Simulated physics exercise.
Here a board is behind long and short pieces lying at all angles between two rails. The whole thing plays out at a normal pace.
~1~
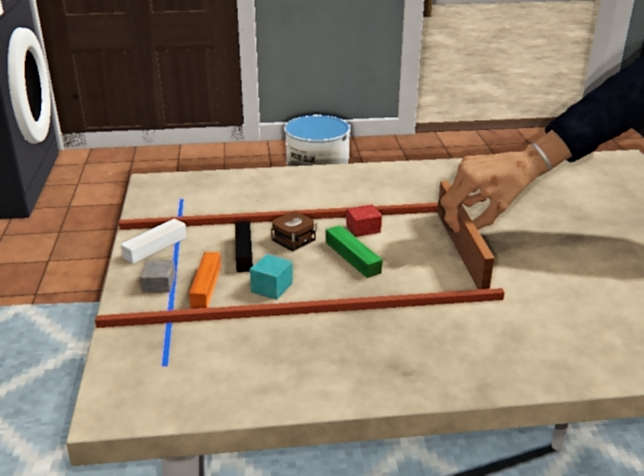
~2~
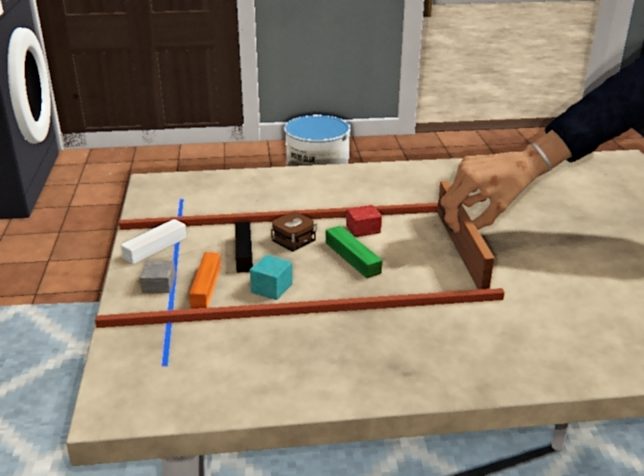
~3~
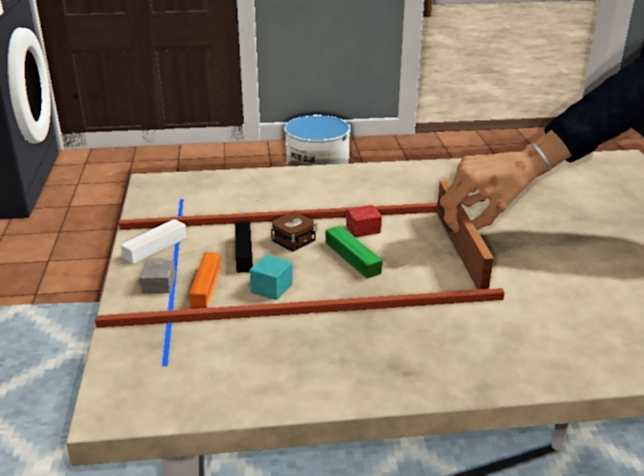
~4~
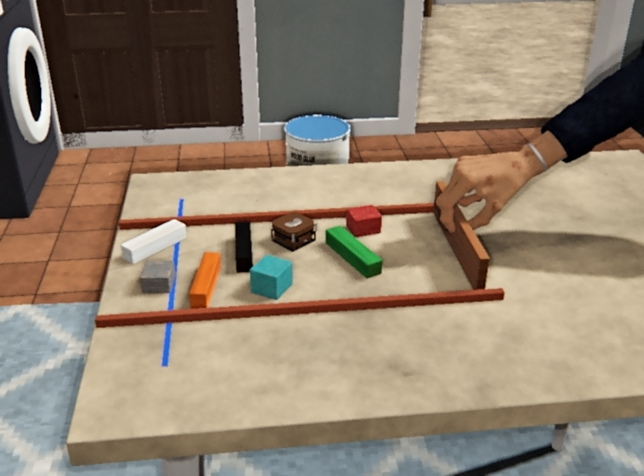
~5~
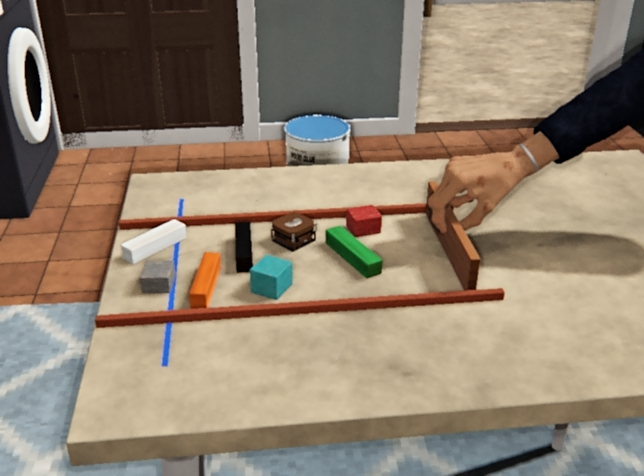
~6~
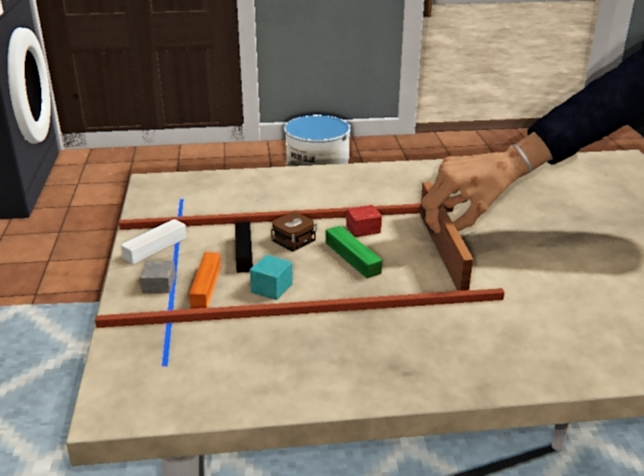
A hand slides a brown board slightly left between two rails toward scattered, unmoving blocks.
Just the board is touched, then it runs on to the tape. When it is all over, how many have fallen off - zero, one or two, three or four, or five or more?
Just one or two.
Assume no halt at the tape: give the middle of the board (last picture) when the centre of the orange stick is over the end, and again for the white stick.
The orange stick puts it at (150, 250), the white stick at (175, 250).
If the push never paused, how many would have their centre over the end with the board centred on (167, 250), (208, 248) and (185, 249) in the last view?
By position: 2 / 0 / 0.
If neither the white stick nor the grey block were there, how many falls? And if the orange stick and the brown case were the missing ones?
First 0, second 0.
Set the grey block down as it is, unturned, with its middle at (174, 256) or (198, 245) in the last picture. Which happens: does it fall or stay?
For the two starting spots, it does not stay up; it does not stay up.
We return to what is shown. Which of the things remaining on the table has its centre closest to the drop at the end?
The one out in front is the white stick.
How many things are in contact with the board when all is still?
Well, it touches 3.
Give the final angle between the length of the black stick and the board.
About 55°.
A little later, none off yet; white stick at rest near (154, 241); grey block at rest near (158, 276); orange stick at rest near (206, 280).
When it is over, the number that fall off is one or two; down, grey block.
